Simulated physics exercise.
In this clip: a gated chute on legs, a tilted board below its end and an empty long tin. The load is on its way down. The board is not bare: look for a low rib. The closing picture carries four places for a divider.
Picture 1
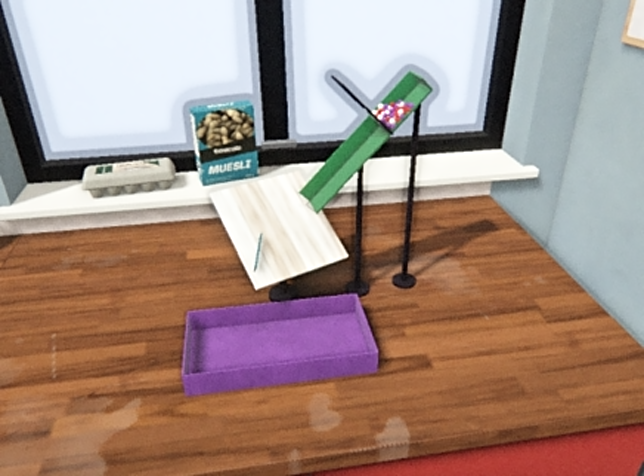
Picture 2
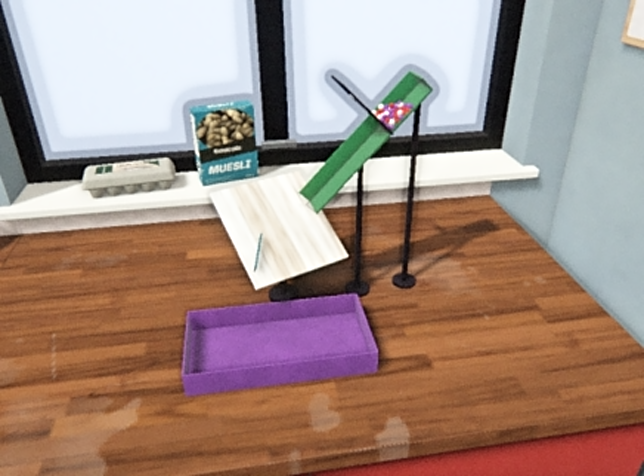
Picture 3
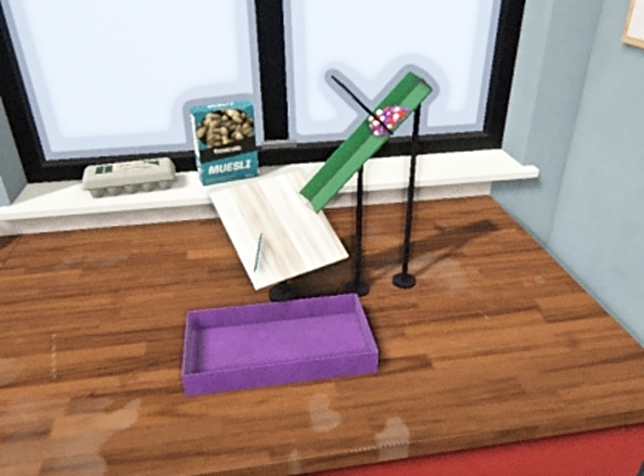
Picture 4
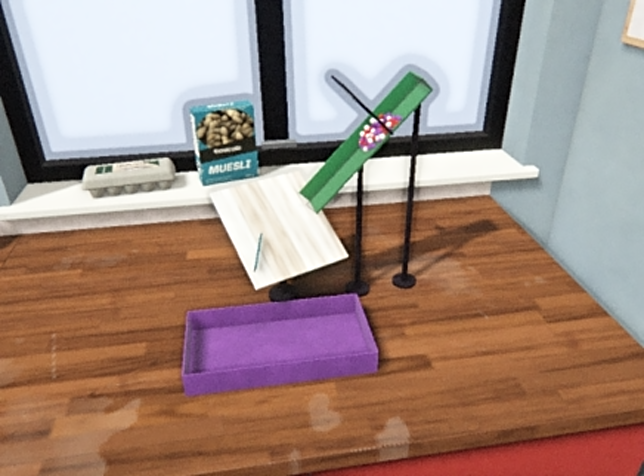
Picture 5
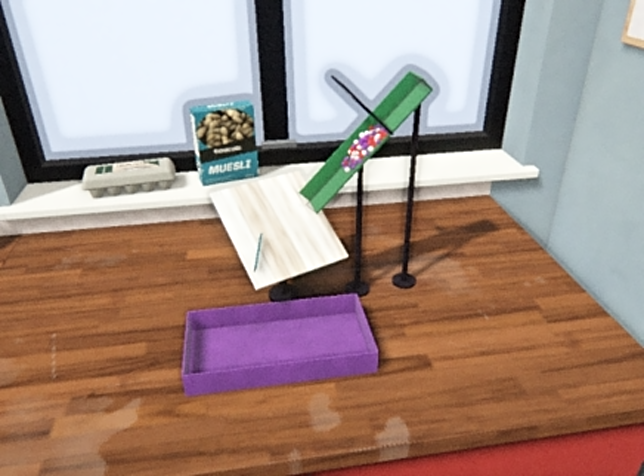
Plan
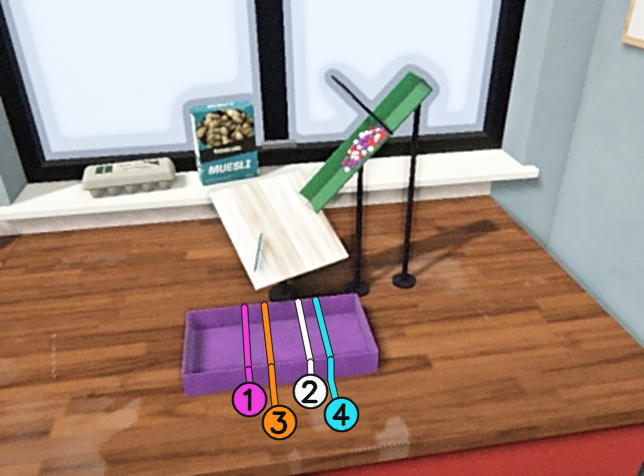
Colourful round beads sliding down a sloping green chute above a tilted pale board and an empty purple tray on a wooden counter.
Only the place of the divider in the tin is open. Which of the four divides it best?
Use line 3.
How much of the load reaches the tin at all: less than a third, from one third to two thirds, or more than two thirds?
It is more than two thirds.
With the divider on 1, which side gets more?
Right.
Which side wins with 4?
The left side.
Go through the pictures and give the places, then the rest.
The first picture shows load behind the gate at (389, 114), round plastic beads; lip of the chute at (313, 208), sloping fairly steeply.
The second picture shows middle of the board at (280, 225), tilted fairly steeply; middle of its low edge at (305, 272); of its high edge at (256, 181).
The third picture shows front corners of the tin at (183, 376) and (378, 352), empty; front of the load at (375, 133).
The fourth picture shows middle of the load at (374, 130); its front at (363, 147), about a quarter of the way to the lip; rib from (262, 233) to (256, 267).
The fifth picture shows middle of the load at (365, 144); its front at (348, 170), about half of the way to the lip.
On the marked copy, line 1 crosses the front rim at (248, 368); line 2 crosses the front rim at (310, 360); line 3 crosses the front rim at (271, 365); line 4 crosses the front rim at (330, 358).
With 1, of what is caught, a small part on the left of the divider, nearly all on the right.
With 2, of what is caught, most on the left of the divider, a small part on the right.
With 3, of what is caught, about half on the left of the divider, about half on the right.
With 4, of what is caught, nearly all on the left of the divider, a small part on the right.
